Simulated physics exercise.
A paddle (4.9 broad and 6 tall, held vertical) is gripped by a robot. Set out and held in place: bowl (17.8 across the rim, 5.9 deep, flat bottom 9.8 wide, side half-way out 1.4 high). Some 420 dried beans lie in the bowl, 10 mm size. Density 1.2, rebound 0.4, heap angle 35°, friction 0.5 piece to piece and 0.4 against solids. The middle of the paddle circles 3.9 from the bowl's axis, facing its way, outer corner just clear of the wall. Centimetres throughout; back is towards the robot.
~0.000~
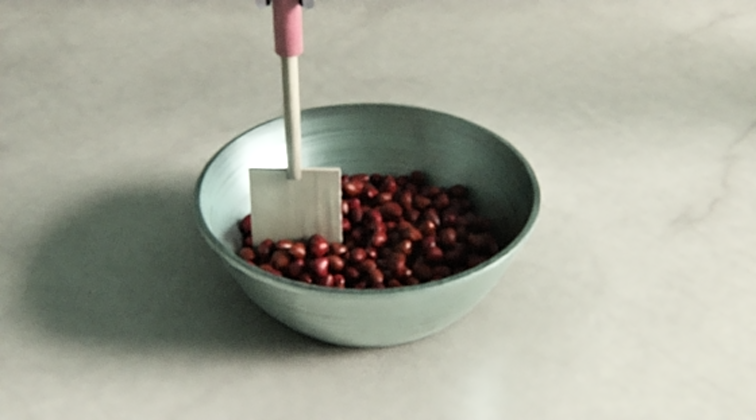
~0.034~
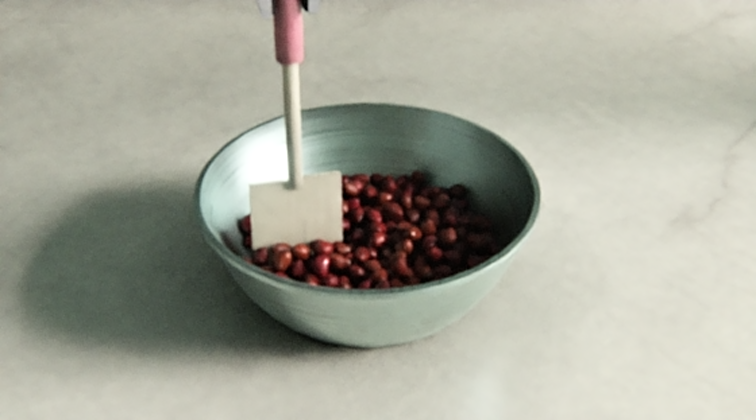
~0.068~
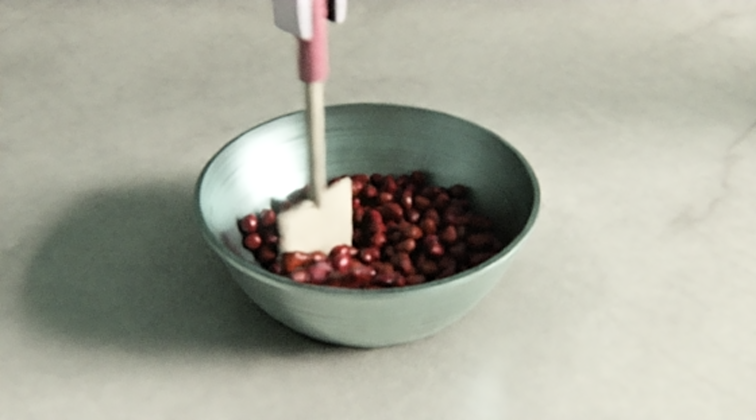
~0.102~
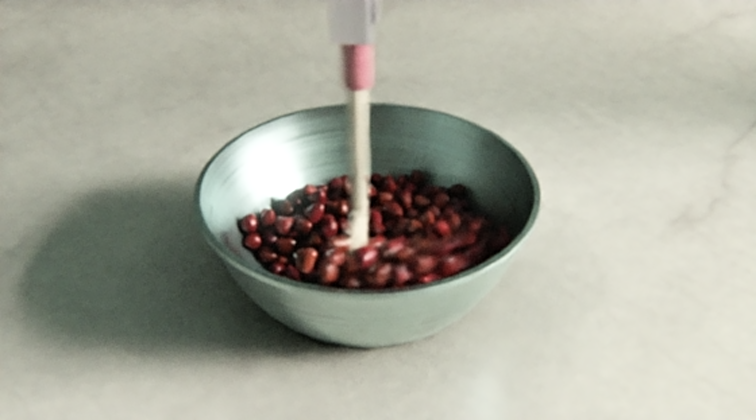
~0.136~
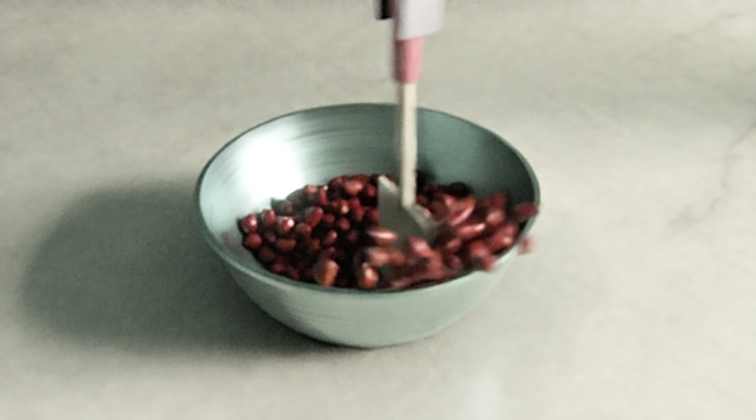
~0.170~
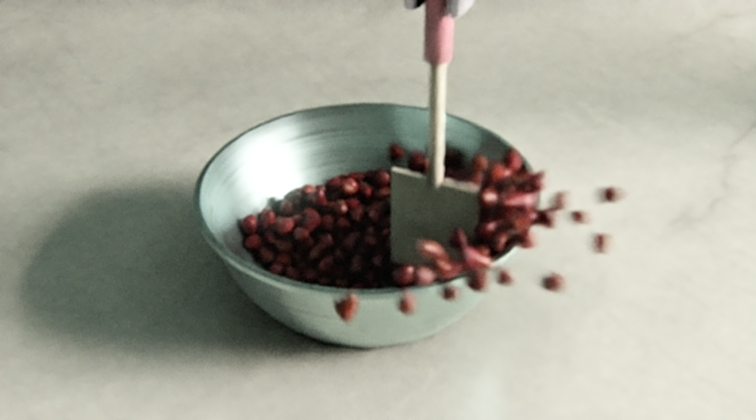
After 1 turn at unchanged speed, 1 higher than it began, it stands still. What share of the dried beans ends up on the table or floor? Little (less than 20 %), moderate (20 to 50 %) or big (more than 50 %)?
Answer: Moderate; 20 to 50 % of the dried beans finish on the table or floor.
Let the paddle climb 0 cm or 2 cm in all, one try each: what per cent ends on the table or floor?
Some 35 and 25 per cent.
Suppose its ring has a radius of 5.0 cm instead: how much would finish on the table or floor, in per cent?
In that case some 10 per cent.
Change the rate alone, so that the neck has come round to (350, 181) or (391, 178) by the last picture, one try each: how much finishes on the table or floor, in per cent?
Some 5 and 15 per cent.
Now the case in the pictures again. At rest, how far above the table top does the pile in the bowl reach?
Roughly 5.0 cm.
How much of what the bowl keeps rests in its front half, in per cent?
Some 60 per cent.
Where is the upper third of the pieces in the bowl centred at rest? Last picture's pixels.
Around (305, 280).
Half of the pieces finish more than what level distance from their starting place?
About 9 cm.
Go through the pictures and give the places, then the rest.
In the first picture, paddle neck at (293, 145), 0° round; upper third of the load around (382, 239), from x 250 to 495, top at y 180; 422 in the bowl.
In the second picture, paddle neck at (294, 153), 15° round; upper third of the load around (370, 247), from x 245 to 495, top at y 180.
In the third picture, paddle neck at (315, 173), 50° round; upper third of the load around (374, 264), from x 250 to 495, top at y 180.
In the fourth picture, paddle neck at (358, 181), 86° round; upper third of the load around (407, 259), from x 250 to 500, top at y 180; 421 in the bowl, 1 in flight or on the tool.
In the fifth picture, paddle neck at (404, 174), 121° round; upper third of the load around (450, 242), from x 250 to 525, top at y 180; 411 in the bowl, 11 in flight or on the tool.
In the sixth picture, paddle neck at (435, 154), 157° round; upper third of the load around (482, 212), from x 250 to 610, top at y 150; 399 in the bowl, 23 in flight or on the tool.
After 0.24 s, 230° round, highest piece 11 above the table; 373 in the bowl, 3 on the table or floor, 46 in flight or on the tool.
After 0.31 s, 303° round, highest piece 11 above the table; 317 in the bowl, 39 on the table or floor, 66 in flight or on the tool.
After 0.54 s, 0° round, highest piece 5 above the table; 274 in the bowl, 148 on the table or floor.
After 1.24 s, 0° round, highest piece 5 above the table; 274 in the bowl, 148 on the table or floor.
At rest, 274 in the bowl, 148 on the table or floor. That is 35 % on the table or floor.
